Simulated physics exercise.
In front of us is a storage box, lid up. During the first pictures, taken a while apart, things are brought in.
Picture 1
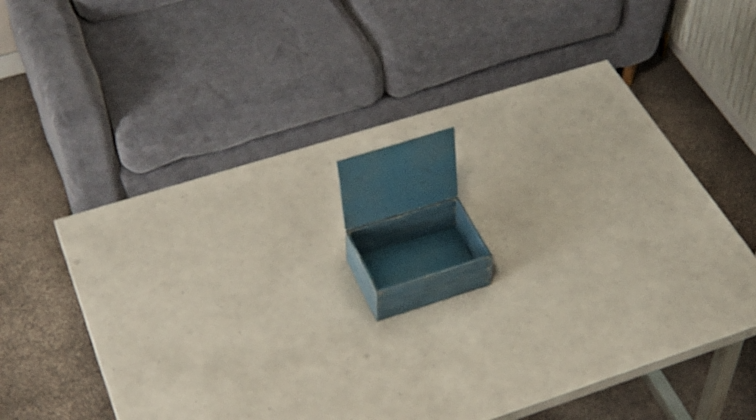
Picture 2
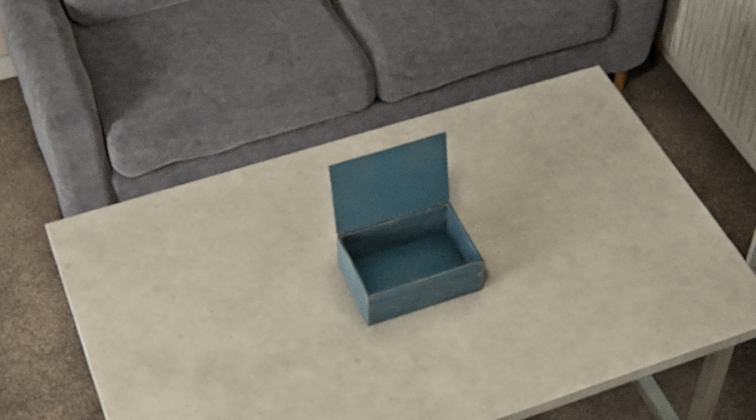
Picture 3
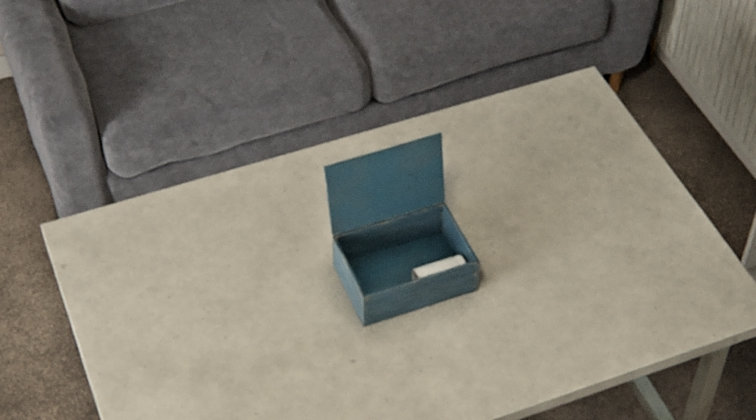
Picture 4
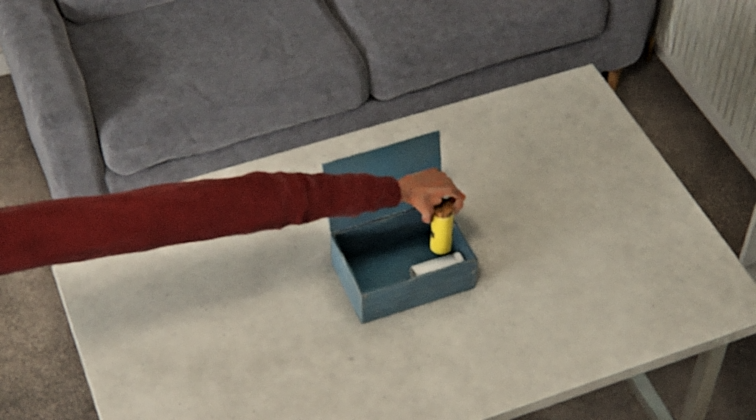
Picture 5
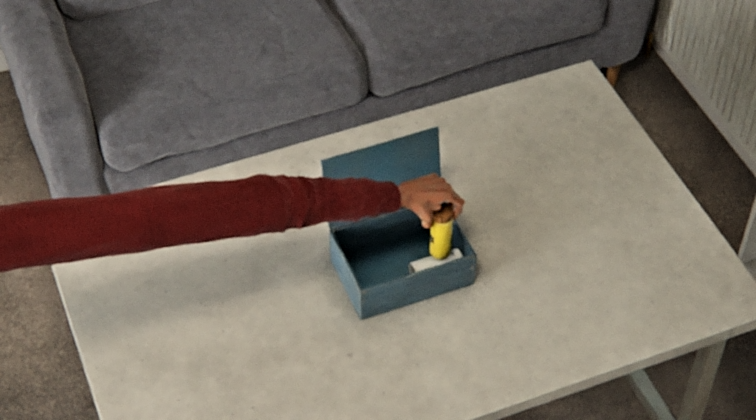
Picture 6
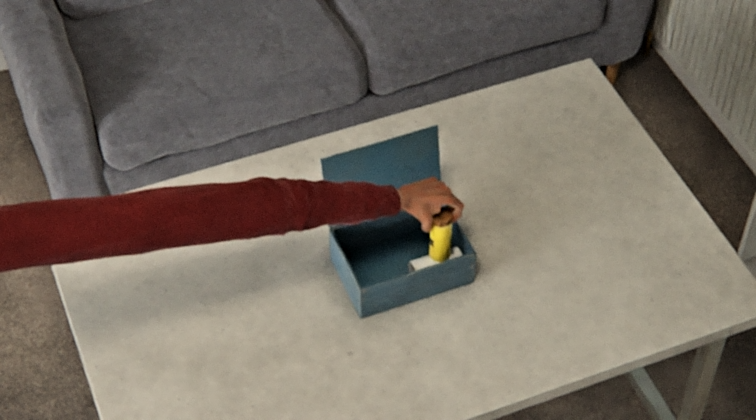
An arm in a dark red sleeve reaches in from the left over an open blue box on a pale table, seen from above with a grey sofa behind. The box is empty at first, then a small white cylinder lies inside at the right. The hand holds a yellow shaker over the box and lowers it slightly inside beside the cylinder, still gripping it, while the view shifts slightly.
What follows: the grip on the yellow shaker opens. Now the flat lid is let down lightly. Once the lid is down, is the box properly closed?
The lid is going to stay parted from the rim.
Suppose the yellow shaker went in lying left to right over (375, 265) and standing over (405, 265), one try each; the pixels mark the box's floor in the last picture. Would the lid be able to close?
The first attempt leaves the lid fully closed, while the second leaves it partly open.
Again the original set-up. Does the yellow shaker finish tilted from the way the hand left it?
Simply put, it gets tilted.
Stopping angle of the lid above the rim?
Lid angle from rim - close to 45°.
Then, 0.90 s after the last picture, lid starting down; yellow shaker tipped 47° from how it was near (429, 230); white shaker rolled a little.
Then, 2.00 s after the last picture, lid 67° above the rim; yellow shaker tipped 46° from how it was near (428, 230); white shaker rolled a little.
At rest, lid 44° above the rim; tipped over in the box, yellow shaker; white shaker in place. Seen from the same camera at the end, yellow shaker near (428, 231).
